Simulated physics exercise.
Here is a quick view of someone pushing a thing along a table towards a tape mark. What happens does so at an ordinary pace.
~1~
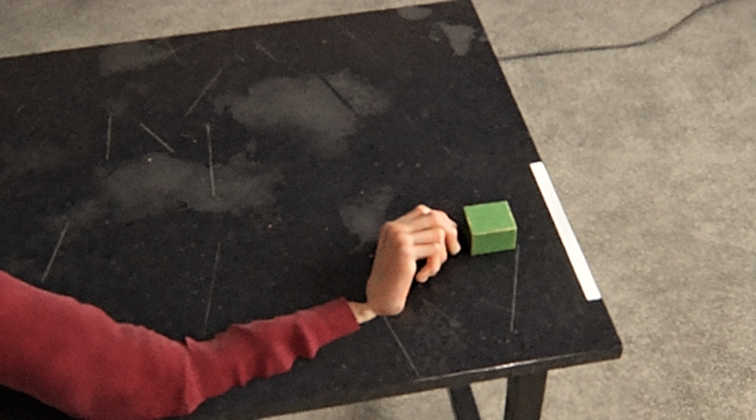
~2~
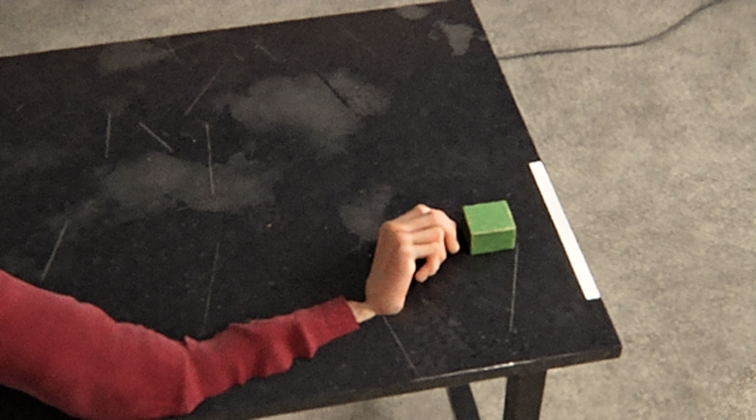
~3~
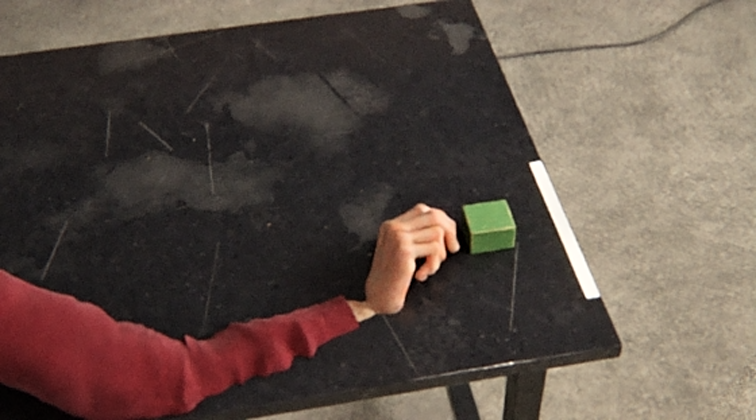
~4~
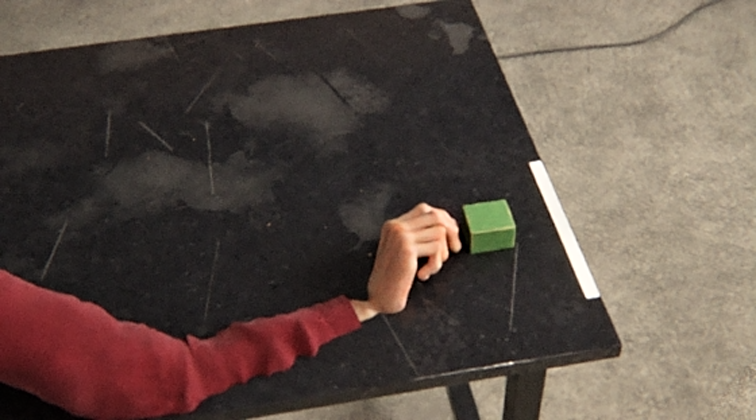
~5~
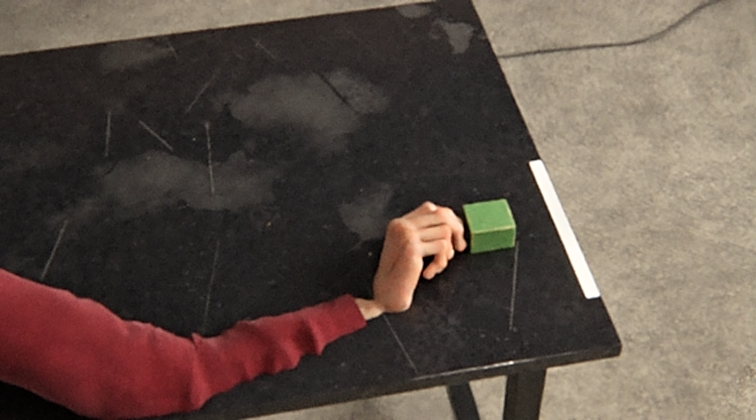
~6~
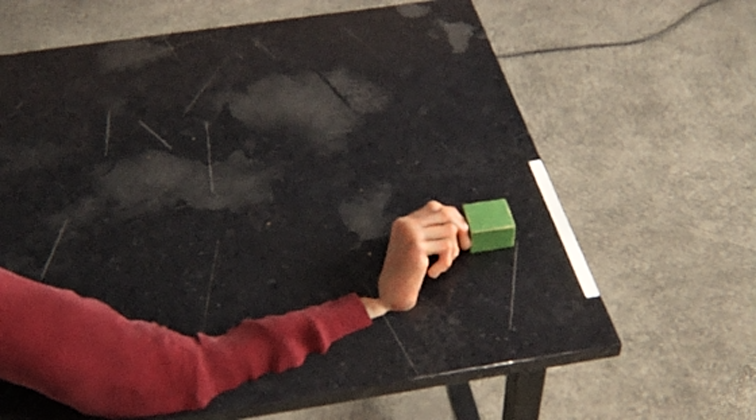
Green block sitting still near a white tape strip on a black table as a red-sleeved hand edges slightly right against it.
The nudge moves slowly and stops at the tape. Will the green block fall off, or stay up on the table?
The green block falls off.
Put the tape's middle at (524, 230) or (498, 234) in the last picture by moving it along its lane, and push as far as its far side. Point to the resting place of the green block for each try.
Final pixels, in order: Roughly (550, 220) and (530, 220).
Then, 1.20 s on from there, green block turned 50° from its first pose near (594, 224).
Then, 1.44 s on from there, green block on its way down near (595, 409).
Then, 1.64 s on from there, green block at the bottom.
In the end, the green block drops to the floor.
